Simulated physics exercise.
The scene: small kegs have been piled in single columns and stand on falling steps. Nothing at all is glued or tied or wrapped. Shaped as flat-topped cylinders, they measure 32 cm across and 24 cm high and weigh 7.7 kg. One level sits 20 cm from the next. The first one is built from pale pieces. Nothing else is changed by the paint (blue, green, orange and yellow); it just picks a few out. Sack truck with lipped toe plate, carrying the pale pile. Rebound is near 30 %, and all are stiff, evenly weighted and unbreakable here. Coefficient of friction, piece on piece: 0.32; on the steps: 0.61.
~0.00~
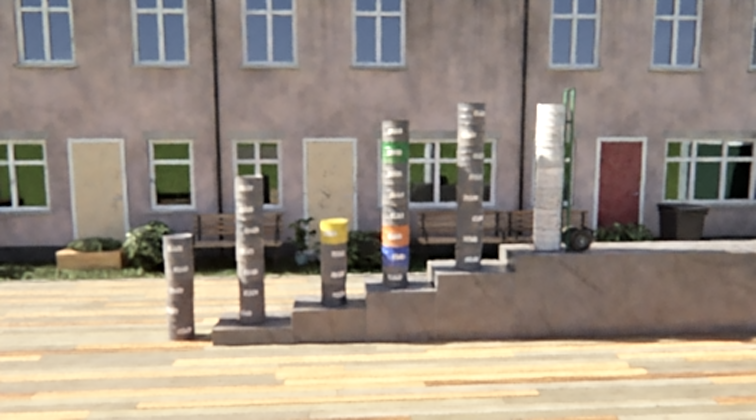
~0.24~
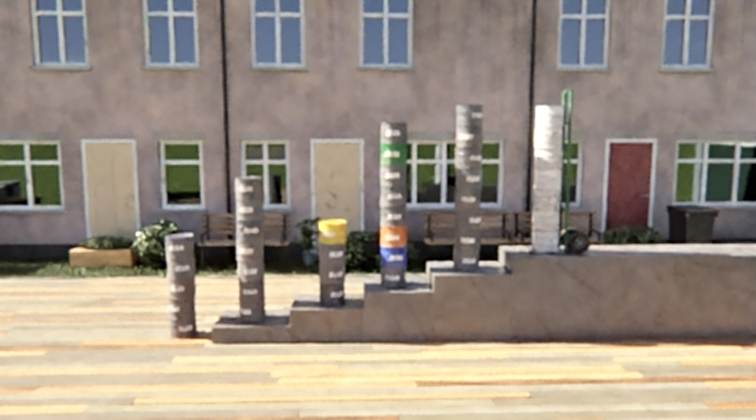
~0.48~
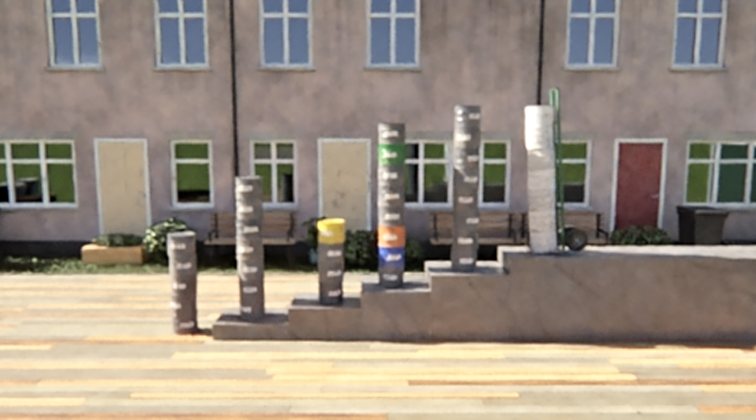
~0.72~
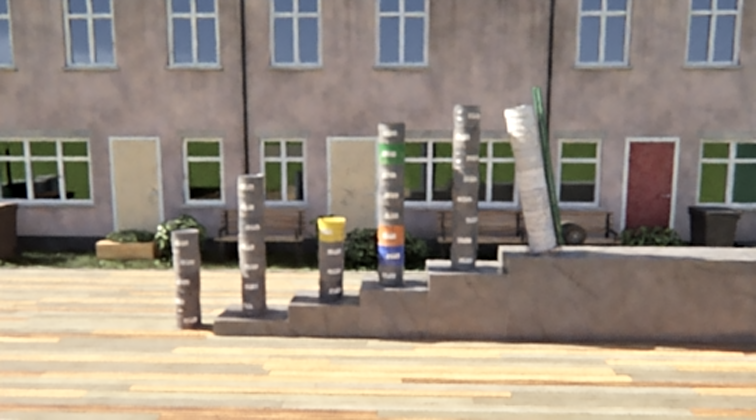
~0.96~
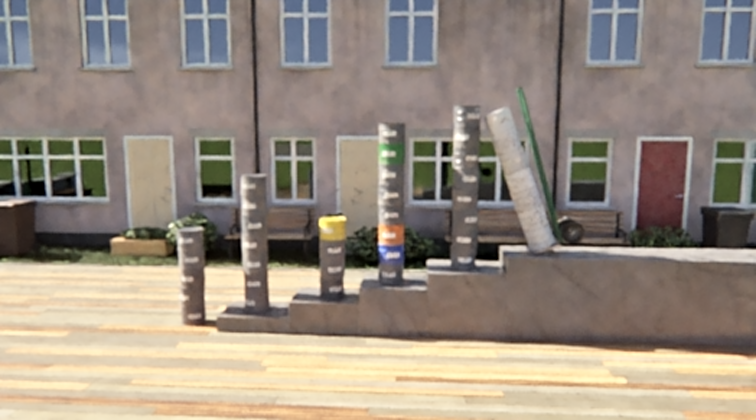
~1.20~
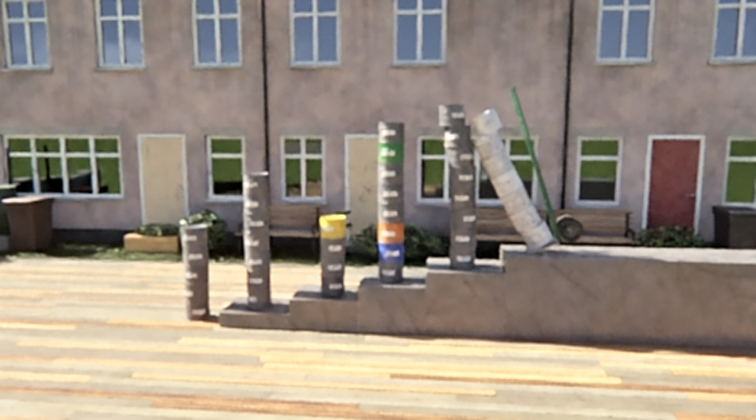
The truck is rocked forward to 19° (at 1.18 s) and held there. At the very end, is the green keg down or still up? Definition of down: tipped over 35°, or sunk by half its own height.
At the very end the green keg is down.
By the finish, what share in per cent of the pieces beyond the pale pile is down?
That comes to around 80 percent.
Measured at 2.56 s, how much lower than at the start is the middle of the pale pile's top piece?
Roughly 140 cm.
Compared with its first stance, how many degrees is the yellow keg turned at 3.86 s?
About 130°.
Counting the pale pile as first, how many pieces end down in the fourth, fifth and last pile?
Pieces: Fourth 3, fifth 5, last 4.
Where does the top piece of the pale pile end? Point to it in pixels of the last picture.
It ends up centred around (400, 287) in the last view.
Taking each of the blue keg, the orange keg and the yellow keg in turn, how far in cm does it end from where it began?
Roughly blue 70 cm, orange 210 cm, yellow 210 cm.
By 2.56 s, 7 of the pale pile down; 10 of the 32 other kegs down; green keg tilted 45°, 42 cm lower; blue keg tilted 25°.
By 3.86 s, 7 of the pale pile down; 26 of the 32 other kegs down; green keg tilted 60°, 1.93 m lower; yellow keg on its side.
When it is over (6.5 s), 7 of the pale pile down; 25 of the 32 other kegs down; green keg on its side; blue keg on its side; orange keg on its side. In pixels of the last frame, middles, blue keg near (345, 282).
